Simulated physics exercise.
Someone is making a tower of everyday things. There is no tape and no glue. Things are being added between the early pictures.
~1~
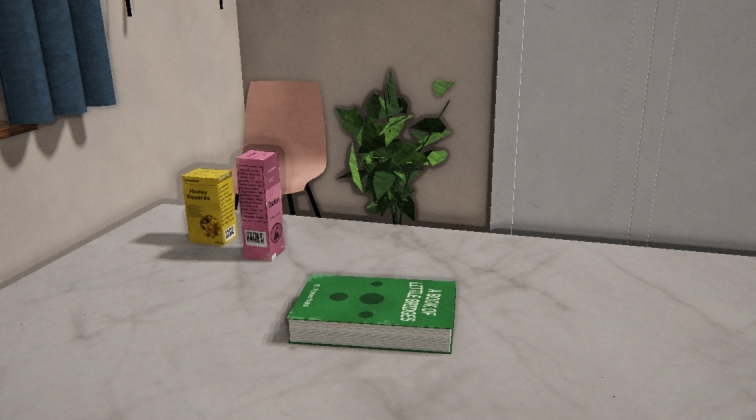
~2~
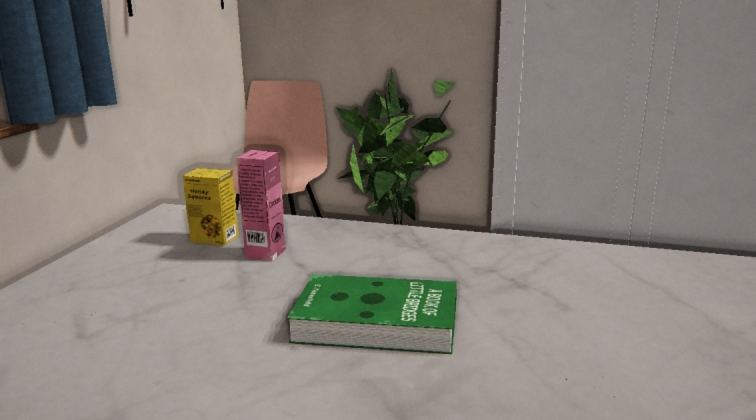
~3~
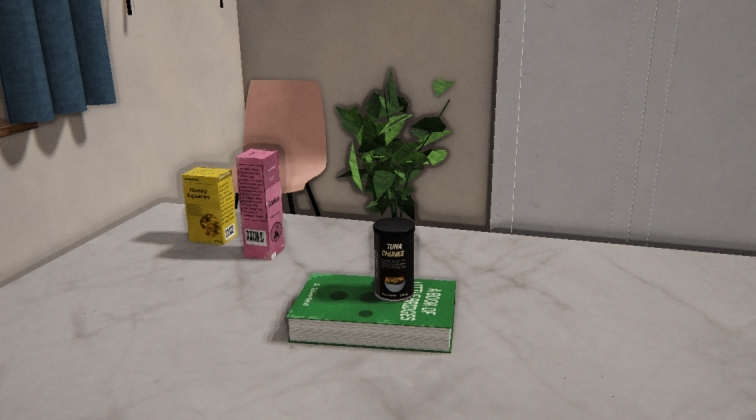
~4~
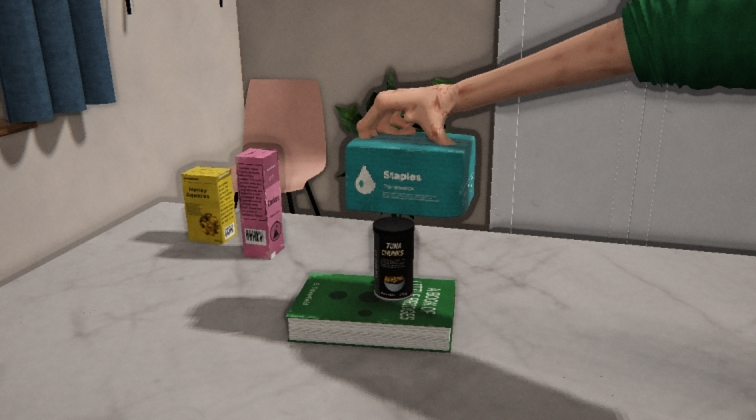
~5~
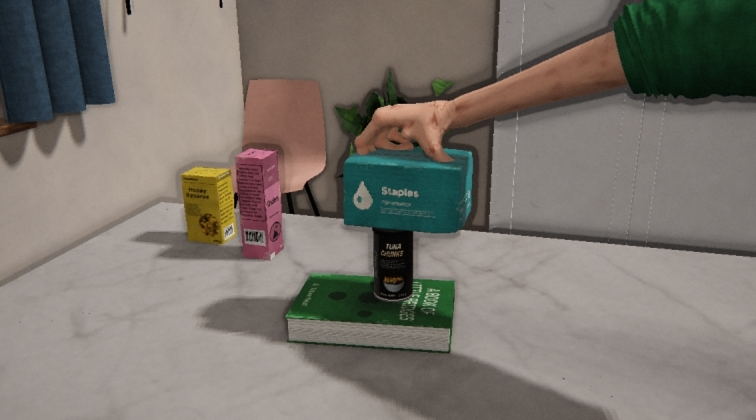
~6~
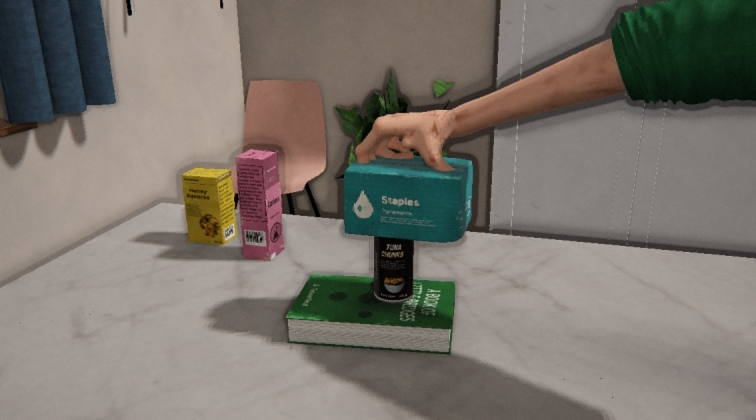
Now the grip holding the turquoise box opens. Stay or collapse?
None of it tumbles.
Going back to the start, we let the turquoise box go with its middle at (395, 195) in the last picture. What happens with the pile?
Result: Pile standing.
Then, 0.30 s on from there, no change.
Then, 0.70 s on from there, turquoise box resting near (410, 196).
In the end, all 5 unmoved. At the end, from the last picture's camera, turquoise box near (410, 196). The pile keeps its balance.
